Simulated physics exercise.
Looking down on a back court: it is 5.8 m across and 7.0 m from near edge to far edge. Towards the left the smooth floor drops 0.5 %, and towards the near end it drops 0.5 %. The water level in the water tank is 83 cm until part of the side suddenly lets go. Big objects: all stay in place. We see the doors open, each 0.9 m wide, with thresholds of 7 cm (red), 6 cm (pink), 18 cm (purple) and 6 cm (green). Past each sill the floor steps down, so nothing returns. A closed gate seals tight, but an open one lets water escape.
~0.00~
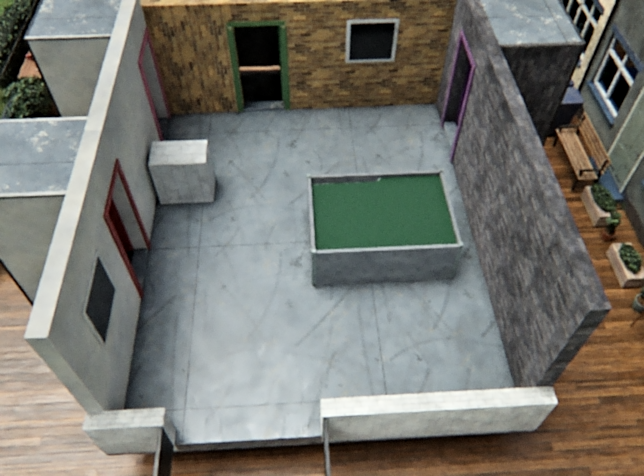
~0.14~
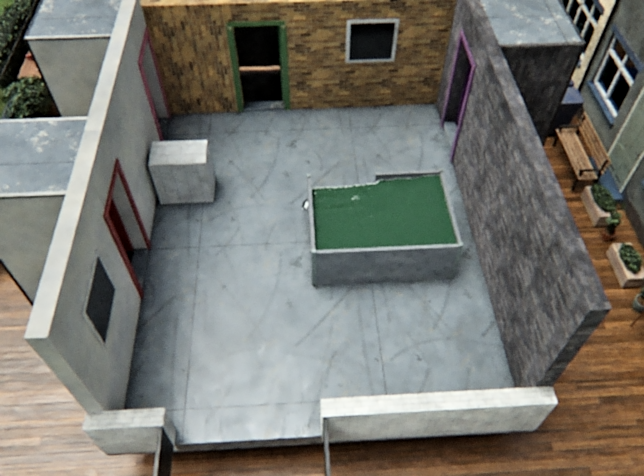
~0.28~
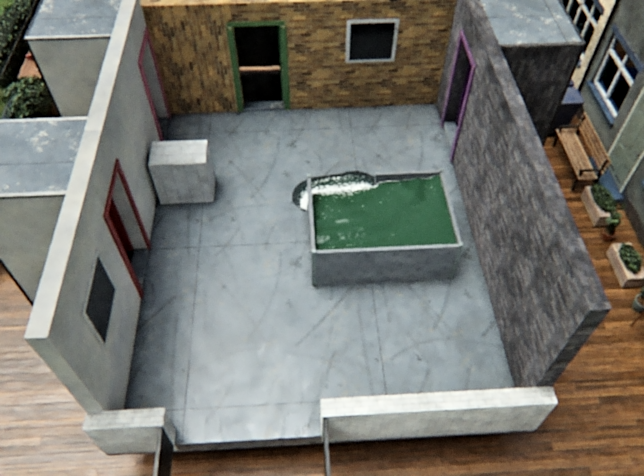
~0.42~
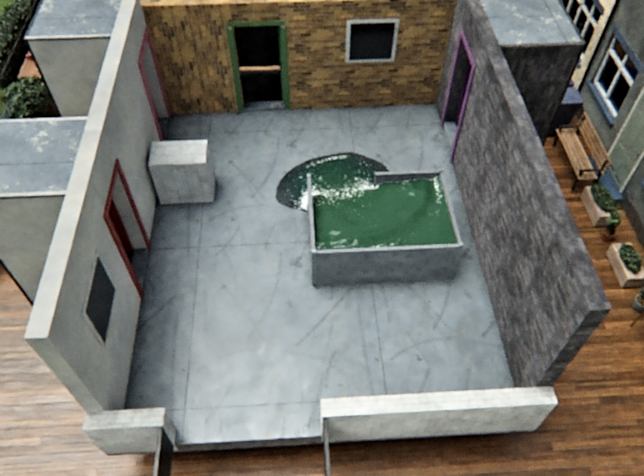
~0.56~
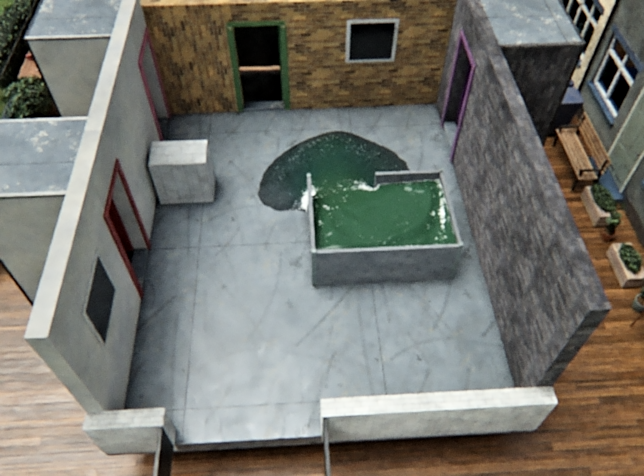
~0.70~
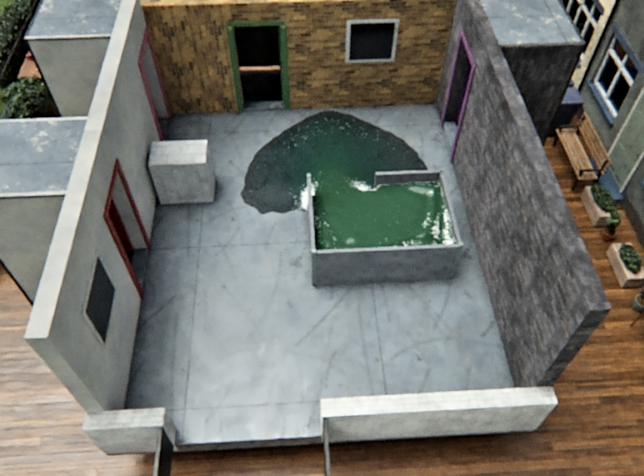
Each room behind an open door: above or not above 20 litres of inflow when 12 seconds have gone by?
In the end red door: Limit unbroken, pink door: Limit broken, purple door: Limit unbroken, green door: Limit broken.
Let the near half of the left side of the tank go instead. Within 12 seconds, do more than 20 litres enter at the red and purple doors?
Against the limit, the red door exceeds it and the purple door stays within it.
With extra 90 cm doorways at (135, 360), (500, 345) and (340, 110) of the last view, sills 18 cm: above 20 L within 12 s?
Less, less, more.
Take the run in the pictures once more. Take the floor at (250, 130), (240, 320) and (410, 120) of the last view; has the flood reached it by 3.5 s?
Respectively: Got hit, was missed, got hit.
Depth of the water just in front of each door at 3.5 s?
Depths: Red door 0 cm, pink door 24 cm, purple door 17 cm, green door 17 cm.
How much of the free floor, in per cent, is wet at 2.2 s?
I'd guess around 35 %.
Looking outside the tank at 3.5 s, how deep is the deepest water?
Around 27 centimetres deep.
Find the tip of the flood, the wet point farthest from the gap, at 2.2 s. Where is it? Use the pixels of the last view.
Point: Roughly (170, 117).
After 1.4 s water covers 30 % of the floor and is deepest (42 cm) near (327, 204); red door not reached, pink door not reached, purple door 6 cm at the sill, 0 L in, green door 23 cm at the sill, 19 L in.
After 2.2 s water covers 35 % of the floor and is deepest (44 cm) near (170, 117); red door not reached, pink door 21 cm at the sill, 9 L in, purple door 11 cm at the sill, 0 L in, green door 24 cm at the sill, 119 L in.
After 3.5 s water covers 45 % of the floor and is deepest (27 cm) near (435, 112); red door not reached, pink door 24 cm at the sill, 192 L in, purple door 17 cm at the sill, 1 L in, green door 17 cm at the sill, 215 L in.
After 7.0 s water covers 70 % of the floor and is deepest (18 cm) near (170, 177); red door 1 cm at the sill, 0 L in, pink door 17 cm at the sill, 468 L in, purple door 7 cm at the sill, 3 L in, green door 14 cm at the sill, 322 L in.
After 12.0 s water covers 95 % of the floor and is deepest (11 cm) near (170, 177); red door 3 cm at the sill, 0 L in, pink door 10 cm at the sill, 595 L in, purple door 7 cm at the sill, 3 L in, green door 8 cm at the sill, 381 L in.
